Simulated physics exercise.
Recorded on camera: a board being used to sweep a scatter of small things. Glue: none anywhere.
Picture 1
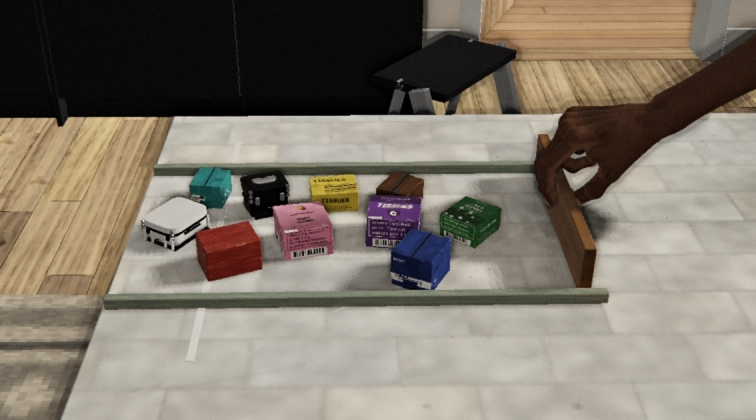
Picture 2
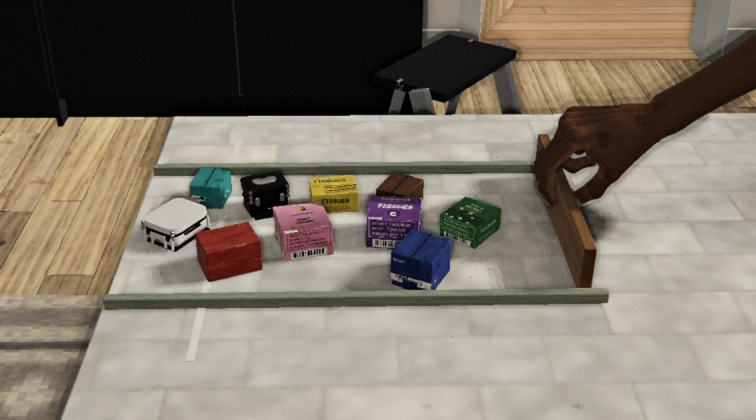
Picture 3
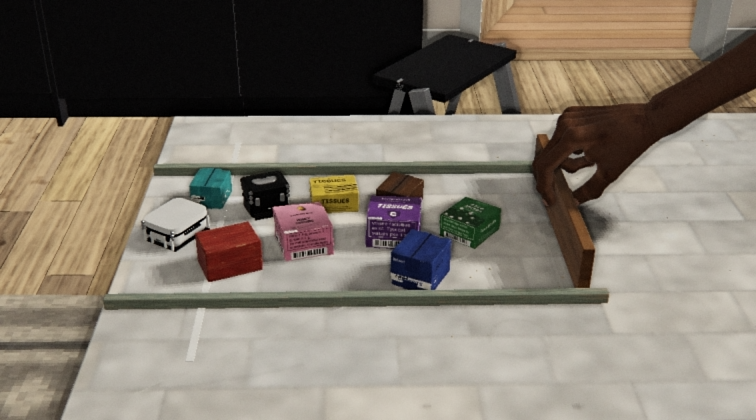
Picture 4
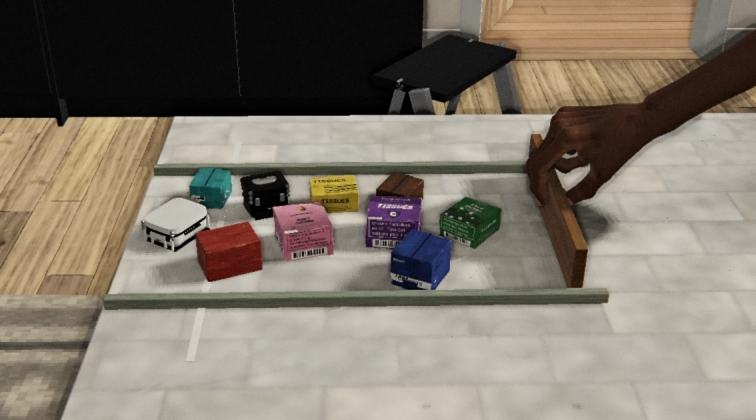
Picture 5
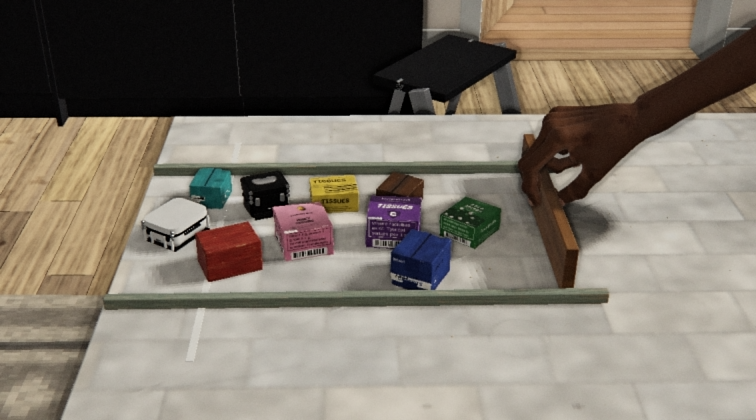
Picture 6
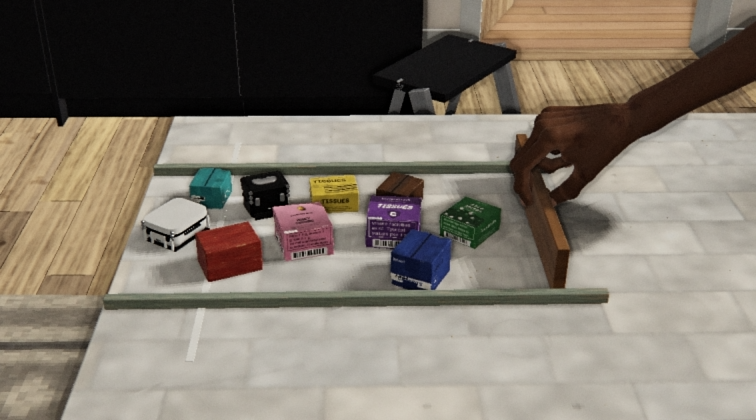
On a pale tiled surface, a hand slides a wooden board slightly left between two rails, the scattered colourful boxes staying still.
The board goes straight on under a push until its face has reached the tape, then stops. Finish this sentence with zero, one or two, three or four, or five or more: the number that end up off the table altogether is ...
The number that end up off the table altogether is three or four.
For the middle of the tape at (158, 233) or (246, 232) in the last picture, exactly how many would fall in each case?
The floor gets 7 the first time and 2 the second.
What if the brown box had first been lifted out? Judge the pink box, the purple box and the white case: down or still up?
Pink box - gone, purple box - safe, white case - gone.
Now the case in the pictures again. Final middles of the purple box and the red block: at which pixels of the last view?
The first one ends at (146, 222), the second at (145, 253).
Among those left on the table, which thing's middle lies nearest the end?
The purple box.
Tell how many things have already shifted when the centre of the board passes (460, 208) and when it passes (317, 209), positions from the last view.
First position 2; second position 10.
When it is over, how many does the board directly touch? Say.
The answer is 3.
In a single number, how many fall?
Result - number fallen: 4.
A little later, none off yet; white case at rest near (177, 225); turquoise box at rest near (211, 188); red block moving near (224, 252).
When it is over, the number that fall off is three or four; down, pink box, black case, turquoise box and white case.
